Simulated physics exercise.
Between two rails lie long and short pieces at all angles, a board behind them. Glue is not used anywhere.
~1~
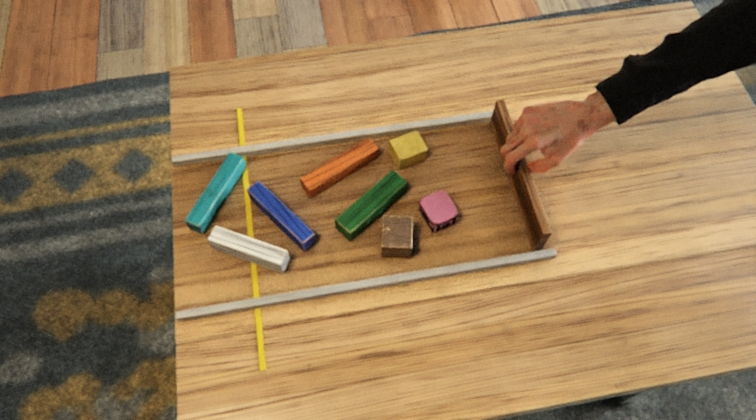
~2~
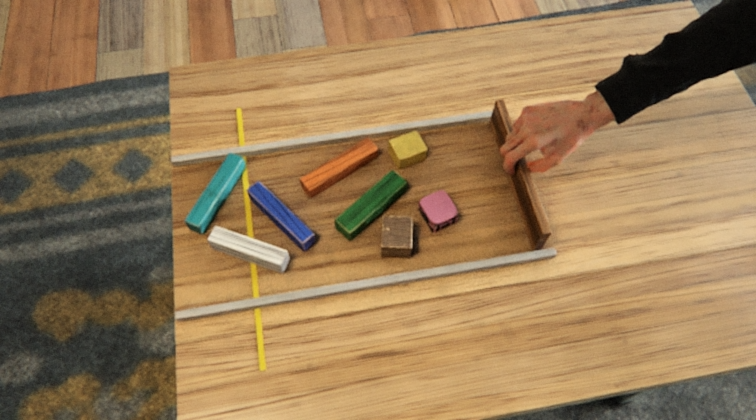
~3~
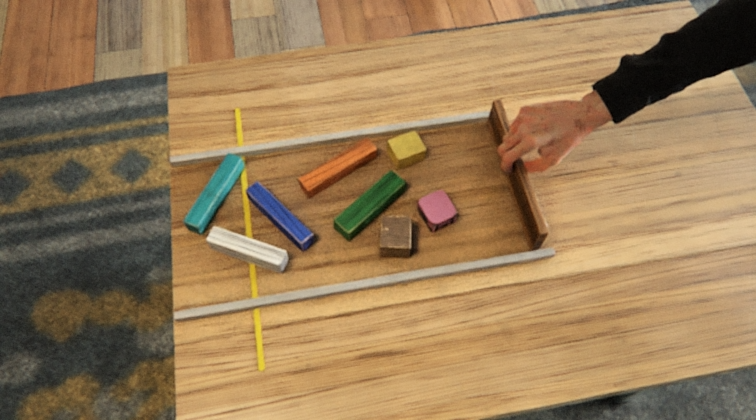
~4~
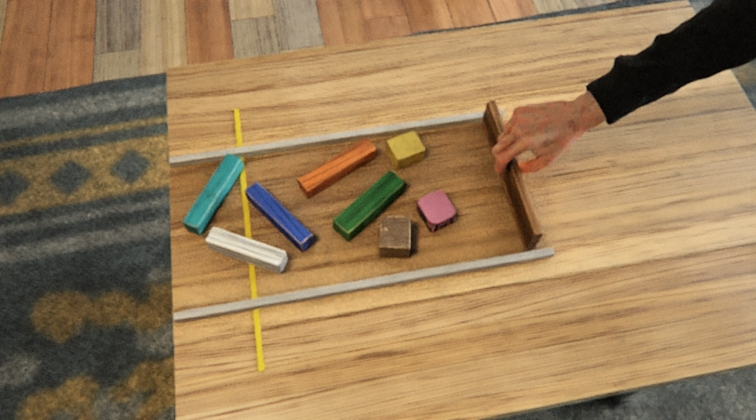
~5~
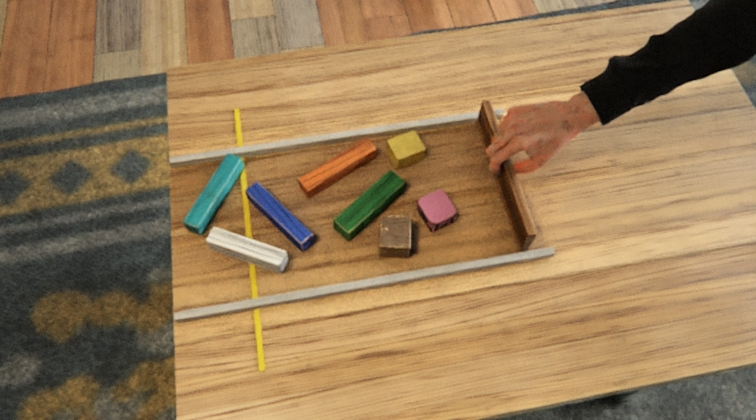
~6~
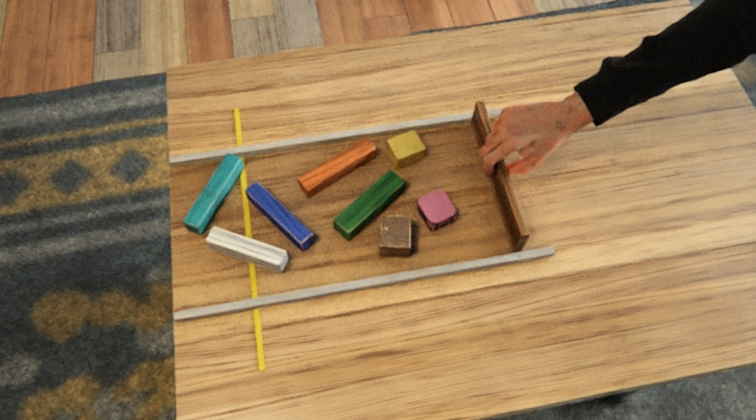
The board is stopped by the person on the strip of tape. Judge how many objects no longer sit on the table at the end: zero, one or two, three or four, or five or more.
I expect only one or a pair of them will drop off.
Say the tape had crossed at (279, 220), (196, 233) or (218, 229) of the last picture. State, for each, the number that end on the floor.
So, one try after another, the floor gets 0, then 5, then 4.
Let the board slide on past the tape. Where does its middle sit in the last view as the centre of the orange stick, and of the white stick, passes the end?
Its middle is around (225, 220) and around (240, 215).
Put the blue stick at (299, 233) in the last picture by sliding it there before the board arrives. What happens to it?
From that start it hangs on.
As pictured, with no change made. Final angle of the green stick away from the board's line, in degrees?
Angle: Around 30°.
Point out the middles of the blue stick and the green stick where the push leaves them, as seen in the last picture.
First (180, 255), then (214, 216).
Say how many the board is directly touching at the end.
The number is 4.
Early on, none off yet; turquoise stick at rest near (215, 193); white stick at rest near (248, 250); blue stick at rest near (279, 216).
A while later, none off yet; turquoise stick at rest near (215, 193); white stick at rest near (248, 250); blue stick travelled a little near (265, 228).
Further along, none off yet; turquoise stick travelled a little near (197, 193); white stick travelled a little near (217, 266); blue stick travelled about its own width near (219, 248).
Finally, the number that fall off is one or two; lost, turquoise stick.
